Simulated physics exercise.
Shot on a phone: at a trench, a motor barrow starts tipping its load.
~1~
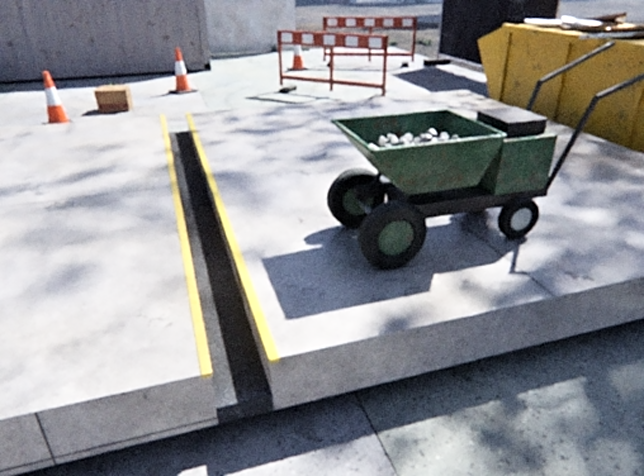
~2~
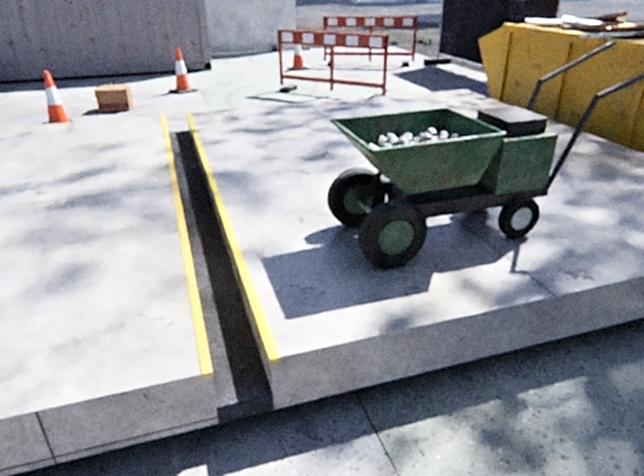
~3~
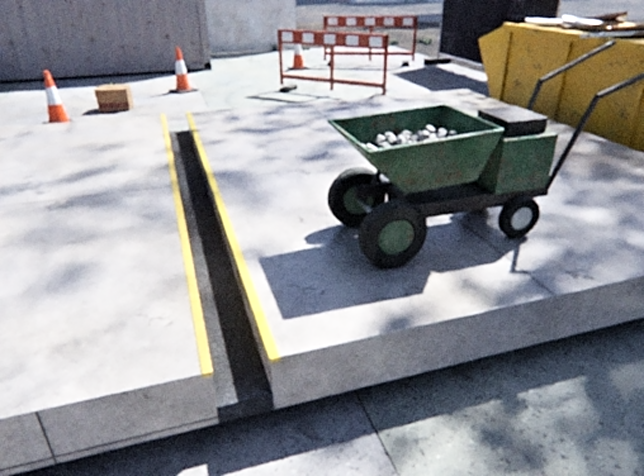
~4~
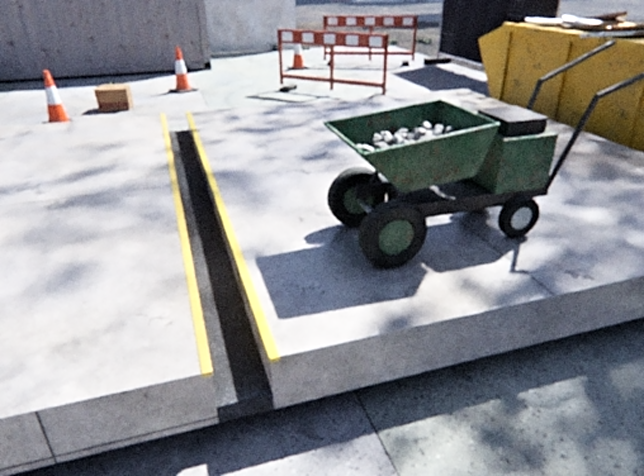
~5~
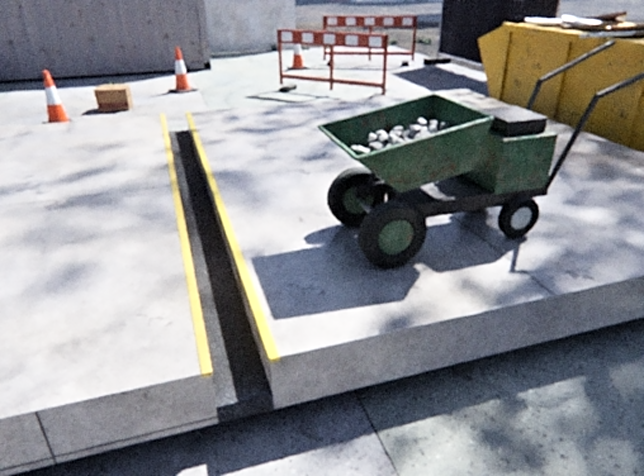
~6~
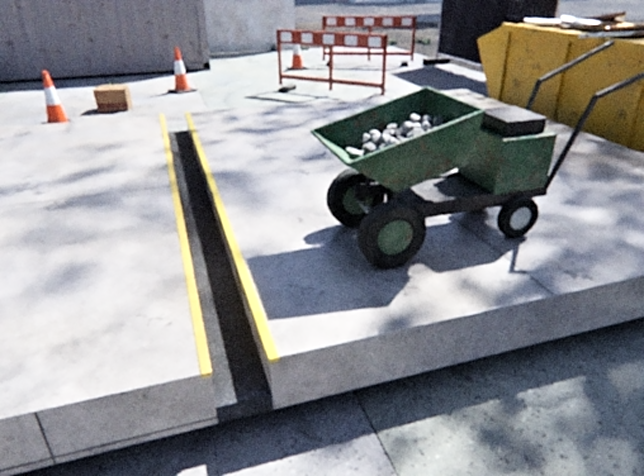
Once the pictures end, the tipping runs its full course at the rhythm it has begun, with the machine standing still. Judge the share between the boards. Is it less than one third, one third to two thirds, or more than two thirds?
From a third to two-thirds.
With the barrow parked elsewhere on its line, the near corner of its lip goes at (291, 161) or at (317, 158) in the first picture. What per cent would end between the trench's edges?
Position 1 near 60 %, position 2 near 100 %.
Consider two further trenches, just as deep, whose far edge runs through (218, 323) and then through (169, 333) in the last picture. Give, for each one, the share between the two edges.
You'd get 40 in a hundred the first time and 40 in a hundred the second.
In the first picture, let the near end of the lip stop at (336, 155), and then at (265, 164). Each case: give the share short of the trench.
Try 1 about 10 %, try 2 about 0 %.
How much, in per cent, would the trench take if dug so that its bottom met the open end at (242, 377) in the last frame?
Estimated share: Approx. 40 per cent.
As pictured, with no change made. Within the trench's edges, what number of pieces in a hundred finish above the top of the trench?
My guess is some 0 per cent.
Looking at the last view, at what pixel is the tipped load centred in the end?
Around (233, 282).
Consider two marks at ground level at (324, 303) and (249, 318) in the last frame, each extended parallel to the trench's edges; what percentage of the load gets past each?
The first comes to 90 per cent, the second to 40 per cent.
Soon, skip tipped steeply; all in the skip.
A while on, skip tipped right over; most in the skip; about a quarter short of the trench; a stray few in or heaped over the trench.
Towards the end, skip tipped right over; a small part in the skip; about half short of the trench; about a third in or heaped over the trench.
Finally, skip tipped right over; a small part in the skip; about half short of the trench; about half in or heaped over the trench; none beyond it.
